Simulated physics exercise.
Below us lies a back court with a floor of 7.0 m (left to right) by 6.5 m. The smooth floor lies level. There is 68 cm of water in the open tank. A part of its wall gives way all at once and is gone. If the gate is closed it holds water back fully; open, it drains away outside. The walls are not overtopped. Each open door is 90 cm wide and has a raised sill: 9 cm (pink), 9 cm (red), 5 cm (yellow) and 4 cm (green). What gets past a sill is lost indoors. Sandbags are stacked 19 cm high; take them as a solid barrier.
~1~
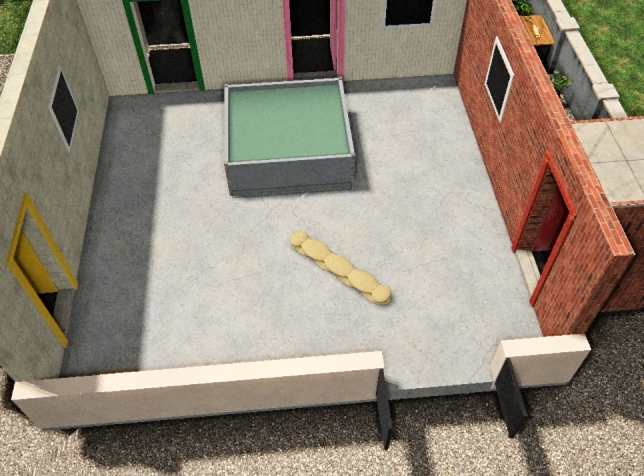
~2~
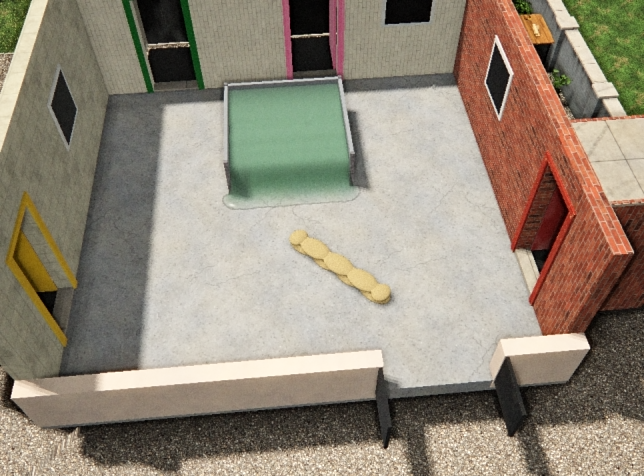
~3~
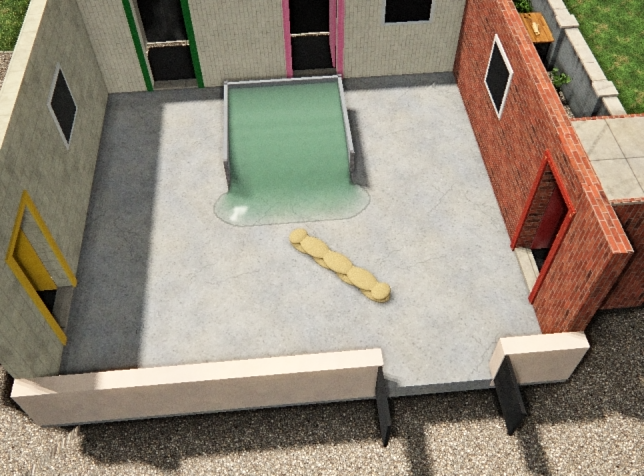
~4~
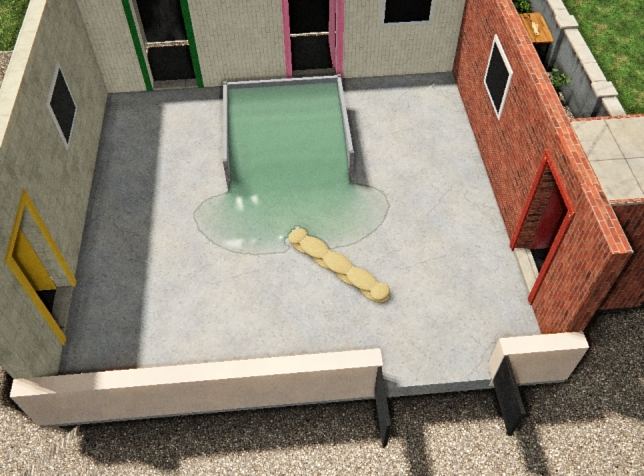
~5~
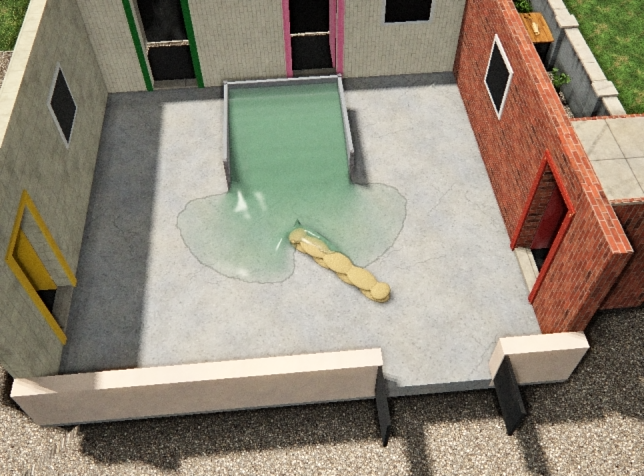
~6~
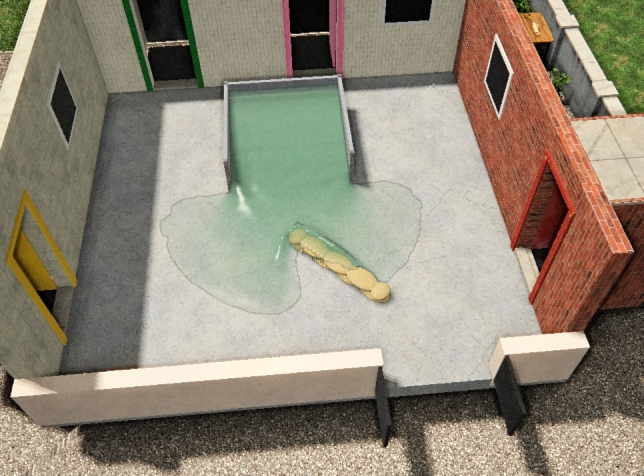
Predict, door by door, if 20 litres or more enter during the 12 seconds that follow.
Door by door: At the pink door it keeps below the limit; at the red door it passes the limit; at the yellow door it exceeds the limit; at the green door it passes the limit.
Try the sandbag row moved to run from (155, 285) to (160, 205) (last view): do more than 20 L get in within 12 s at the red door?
Against that limit: Red under.
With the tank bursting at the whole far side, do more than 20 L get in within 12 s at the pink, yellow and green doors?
Against that limit: Pink over, yellow under, green over.
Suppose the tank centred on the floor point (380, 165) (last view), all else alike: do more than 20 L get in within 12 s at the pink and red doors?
Against that limit: Pink below, red past it.
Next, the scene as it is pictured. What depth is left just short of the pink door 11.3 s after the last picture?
Roughly 7.0 cm deep.
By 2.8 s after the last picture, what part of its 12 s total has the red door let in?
Some 50 per cent by then.
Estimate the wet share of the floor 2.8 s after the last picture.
Near 50 per cent is wet.
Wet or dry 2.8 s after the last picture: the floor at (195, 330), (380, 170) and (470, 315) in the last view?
In that order: Flooded, dry, under water.
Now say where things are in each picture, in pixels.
In the first frame, still water, 68 cm deep, in the open tank at (287, 122).
In the second frame, the front is at (226, 198), 1.1 m from the gap at (291, 177); 0.5 m2 of floor is under water; 68 cm left at the back of the open tank.
In the third frame, water pours out at (291, 178) and has run 1.3 m, to (219, 210); typically 12 cm deep outside, 68 cm at the open tank's back.
In the fourth frame, water pours out at (290, 180) and has run 1.7 m, to (214, 238); typically 11 cm deep outside, 67 cm at the open tank's back.
In the fifth frame, the front is at (229, 272), 2.0 m from the gap at (290, 180); 5.0 m2 of floor is under water; 59 cm left at the back of the open tank.
In the sixth frame, water pours out at (291, 180) and has run 2.5 m, to (249, 307); typically 7 cm deep outside, 58 cm at the open tank's back.
Then, 0.7 s after the last picture water covers 35 % of the floor and is deepest (39 cm) near (291, 238); pink door not reached, red door not reached, yellow door not reached, green door not reached.
Then, 1.5 s after the last picture water covers 50 % of the floor and is deepest (38 cm) near (537, 347); pink door not reached, red door 12 cm at the sill, 3 L in, yellow door 4 cm at the sill, 0 L in, green door not reached.
Then, 2.8 s after the last picture water covers 50 % of the floor and is deepest (28 cm) near (55, 400); pink door not reached, red door 22 cm at the sill, 87 L in, yellow door 12 cm at the sill, 14 L in, green door not reached.
Then, 6.3 s after the last picture water covers 90 % of the floor and is deepest (10 cm) near (368, 307); pink door not reached, red door 9 cm at the sill, 165 L in, yellow door 8 cm at the sill, 96 L in, green door 7 cm at the sill, 8 L in.
Then, 11.3 s after the last picture water covers 95 % of the floor and is deepest (10 cm) near (226, 87); pink door 7 cm at the sill, 0 L in, red door 5 cm at the sill, 166 L in, yellow door 5 cm at the sill, 101 L in, green door 6 cm at the sill, 37 L in.
